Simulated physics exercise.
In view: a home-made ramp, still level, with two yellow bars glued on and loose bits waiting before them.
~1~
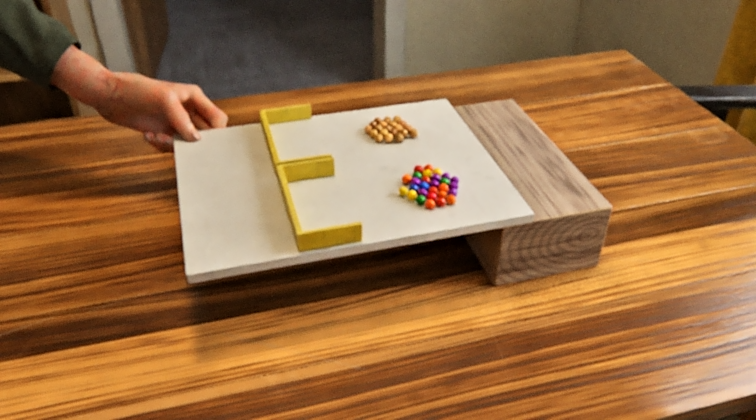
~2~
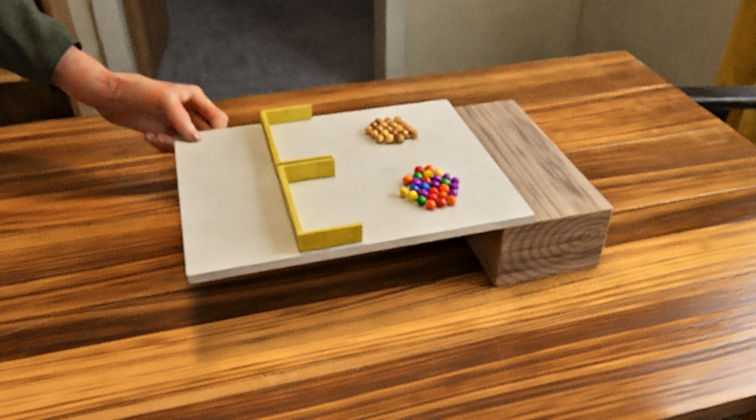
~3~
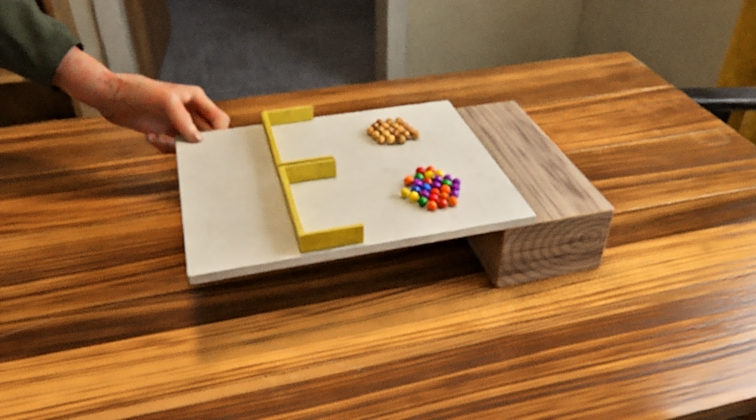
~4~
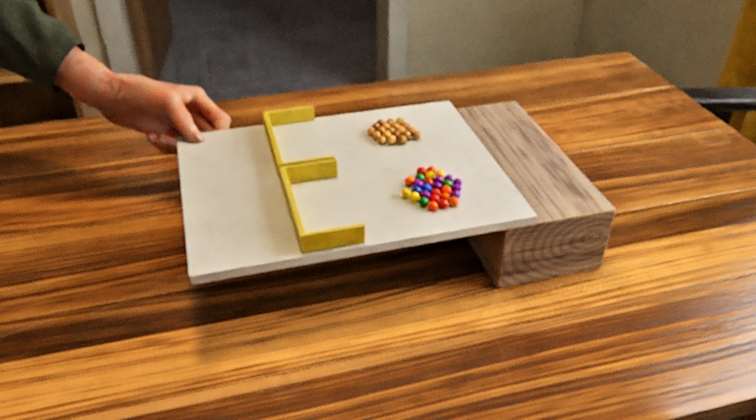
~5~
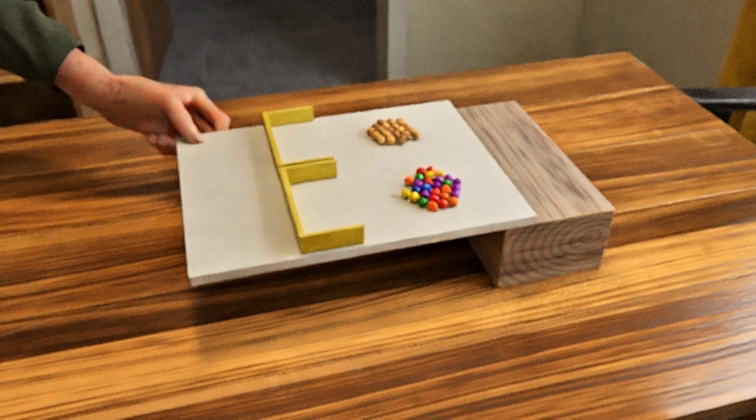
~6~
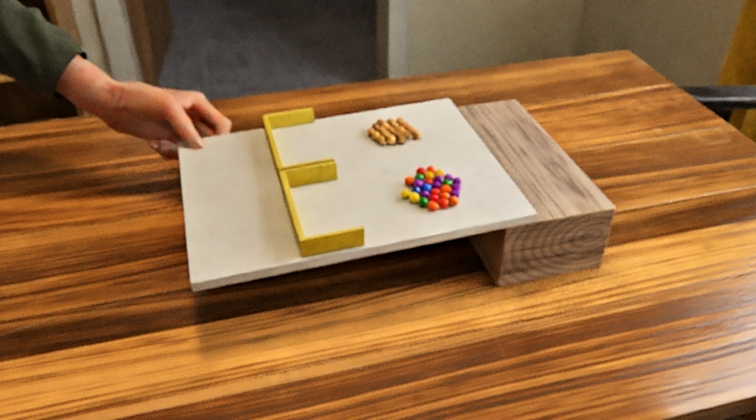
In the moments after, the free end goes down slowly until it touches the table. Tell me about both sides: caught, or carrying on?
Front batch: It halts at the strip. Back batch: It halts at the strip.
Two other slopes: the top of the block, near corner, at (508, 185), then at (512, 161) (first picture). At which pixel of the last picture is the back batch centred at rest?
Around (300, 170) in the first try, (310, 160) in the second.
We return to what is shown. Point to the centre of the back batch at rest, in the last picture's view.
Around (294, 183).
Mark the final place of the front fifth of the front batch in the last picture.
At about (312, 268).
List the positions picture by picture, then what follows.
The first picture shows held end of the board at (197, 271), level; block at (504, 183), about a quarter as high as the board is long; front batch at (434, 185), some round plastic beads; back batch at (388, 129), a few round wooden beads; front bar at (290, 206), taller than the pieces; back bar at (270, 142), taller than the pieces.
The second picture shows held end of the board at (197, 271), level; back batch at (389, 130).
The third picture shows held end of the board at (199, 272), level; front batch at (436, 186).
The fourth picture shows held end of the board at (200, 272), level; back batch at (391, 131).
The fifth picture shows held end of the board at (199, 274), level; front batch at (437, 187).
The sixth picture shows held end of the board at (202, 279), down by 2°; block at (507, 183); front batch at (437, 186), not moving; back batch at (391, 131), not moving; front bar at (293, 212); back bar at (273, 147).
Then, 0.24 s past the last view, board sloping at 7°; front batch where it was; back batch where it was.
Then, 0.54 s past the last view, board sloping at 14°; front batch on its way down; back batch on its way down.
Then, 0.86 s past the last view, board resting at 16°; front batch has reached its bar; back batch has reached its bar.
Finally, board resting at 16°; front batch gathered behind its bar; back batch gathered behind its bar.
